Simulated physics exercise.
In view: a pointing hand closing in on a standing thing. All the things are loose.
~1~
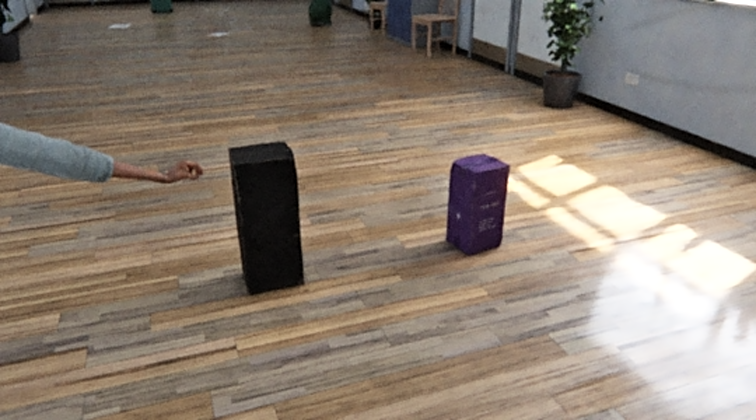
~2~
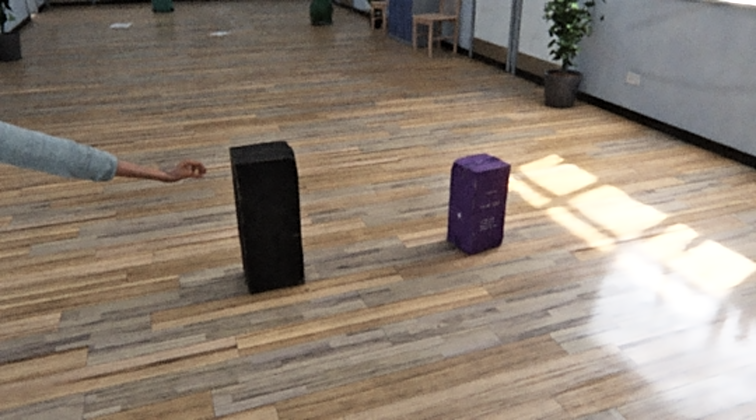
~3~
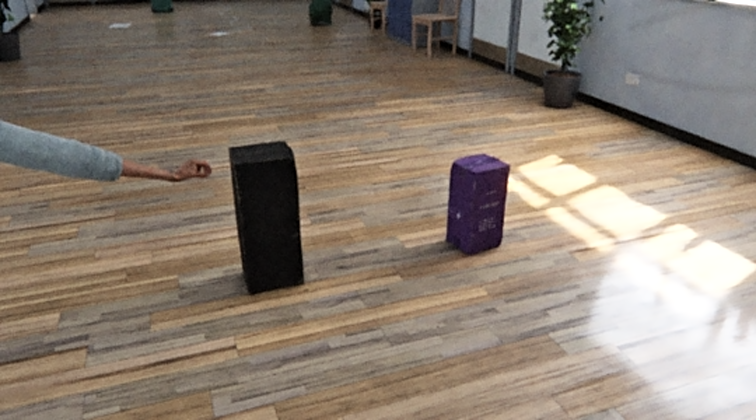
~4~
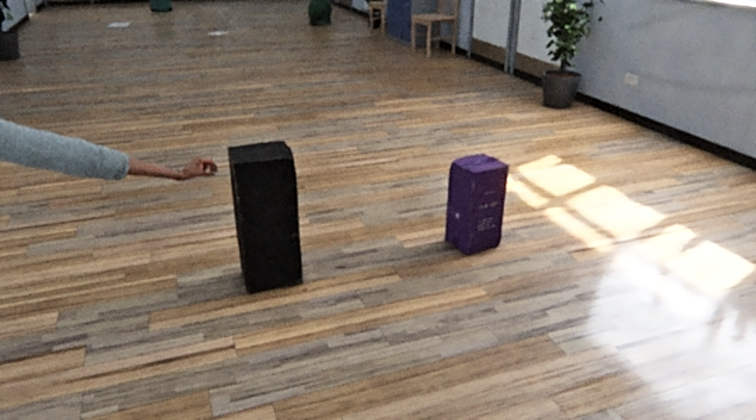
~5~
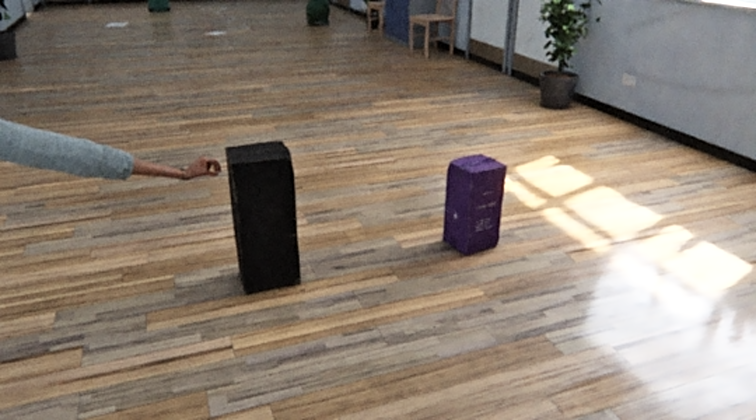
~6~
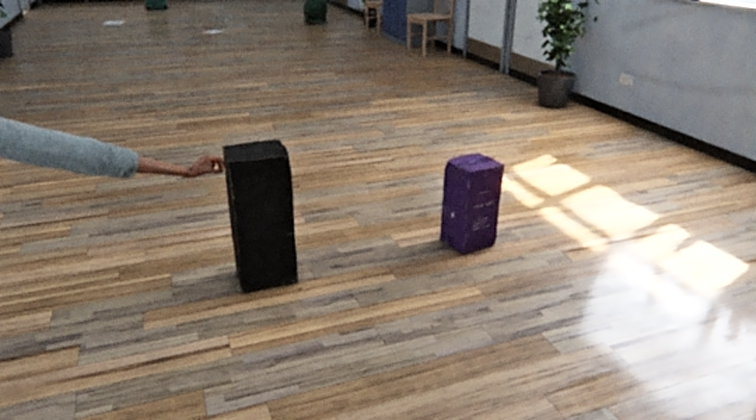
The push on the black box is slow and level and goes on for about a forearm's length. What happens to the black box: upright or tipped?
The black box topples.
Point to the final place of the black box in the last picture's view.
Around (359, 237).
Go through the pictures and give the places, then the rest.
In the first frame, black box (267, 218).
In the second frame, black box (268, 218).
In the third frame, black box (267, 218).
In the fourth frame, black box (266, 218).
In the fifth frame, black box (264, 218).
In the sixth frame, black box (261, 217).
Then, 1.00 s past the last view, black box rocked 21° from its first pose near (288, 207).
Then, 1.60 s past the last view, black box rocked 53° from its first pose near (327, 211).
Finally, down or leaning hard on the floor, black box. Final places as the last picture's camera would see them, black box near (359, 237).
